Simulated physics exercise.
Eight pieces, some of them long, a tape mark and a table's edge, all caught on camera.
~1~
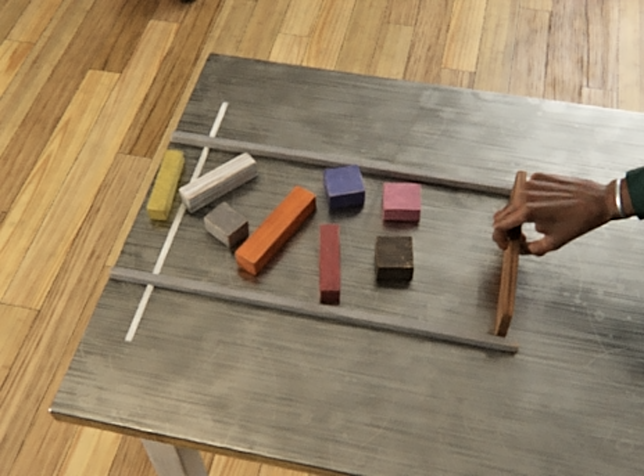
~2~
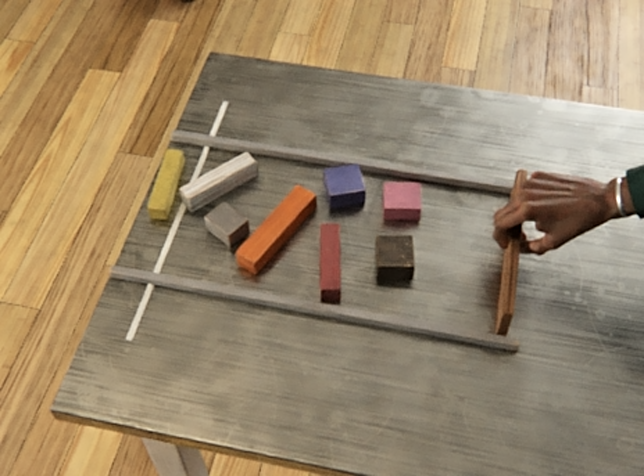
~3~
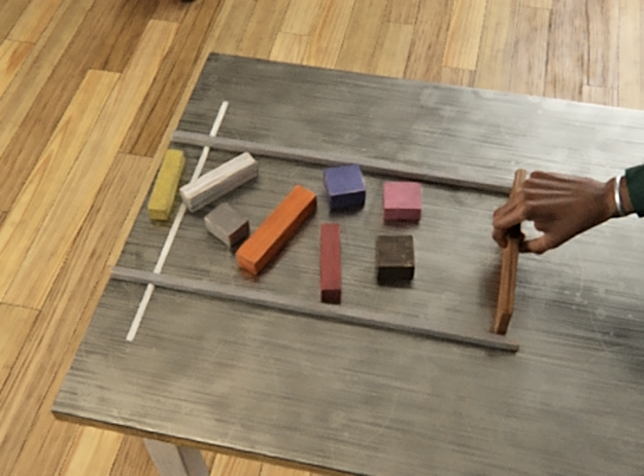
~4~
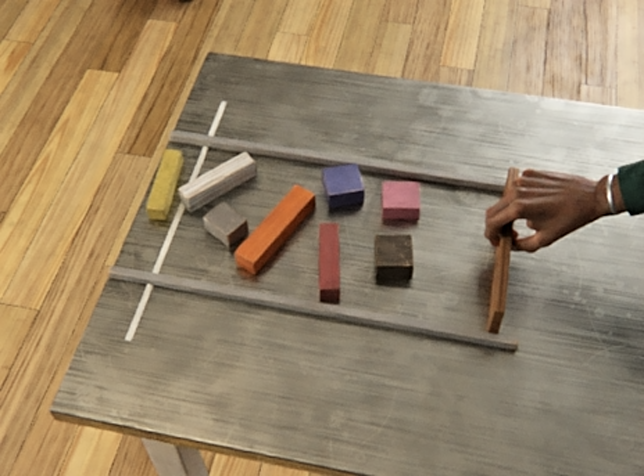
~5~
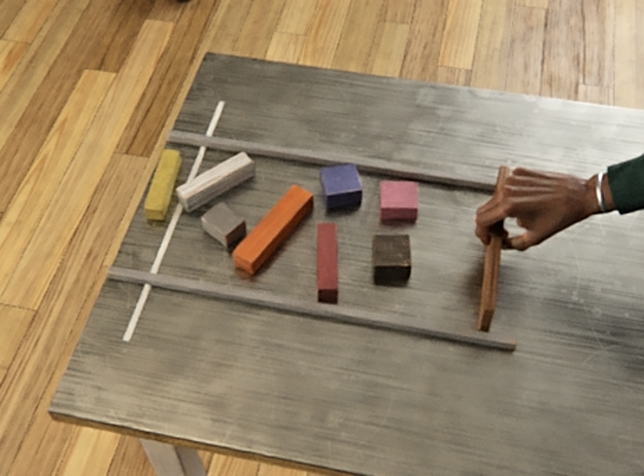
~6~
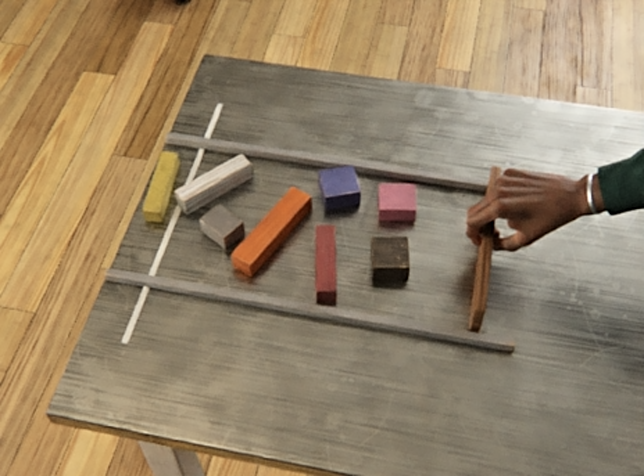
On a grey tabletop above a wood-plank floor, seen from above at an angle, two thin rails run across the surface. Between them lie orange, red, white, grey, purple, pink and dark brown pieces, with a yellow bar at the left beyond a white strip. At the right, a hand first holds an upright brown board nearly still, then slides it slightly left, touching none of the pieces.
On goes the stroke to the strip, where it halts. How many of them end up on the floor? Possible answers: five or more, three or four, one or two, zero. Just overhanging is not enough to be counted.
Five or more of them.
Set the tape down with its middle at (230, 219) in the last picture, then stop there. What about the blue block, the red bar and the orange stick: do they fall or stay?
What happens: The blue block does not come off, the red bar does not come off, the orange stick does not come off.
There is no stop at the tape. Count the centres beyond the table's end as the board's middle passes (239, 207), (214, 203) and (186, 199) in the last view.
Counts per position: 1 / 3 / 5.
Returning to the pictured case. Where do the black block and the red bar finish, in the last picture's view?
About (154, 217), and about (120, 235).
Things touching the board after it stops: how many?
So the total is 2.
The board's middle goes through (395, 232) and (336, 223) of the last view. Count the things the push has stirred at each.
By then 2, and later 5.
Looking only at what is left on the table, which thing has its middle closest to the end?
The one out in front is the red bar.
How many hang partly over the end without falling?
Looks like 1 of them.
A little later, none off yet; yellow bar at rest near (162, 186); white stick at rest near (215, 184); grey block at rest near (223, 227).
Next, none off yet; yellow bar moving near (152, 184); white stick shifted a little near (186, 180); grey block shifted about its own width near (176, 222).
When it is over, the number that fall off is five or more; down, blue block, orange stick, grey block, white stick and yellow bar.
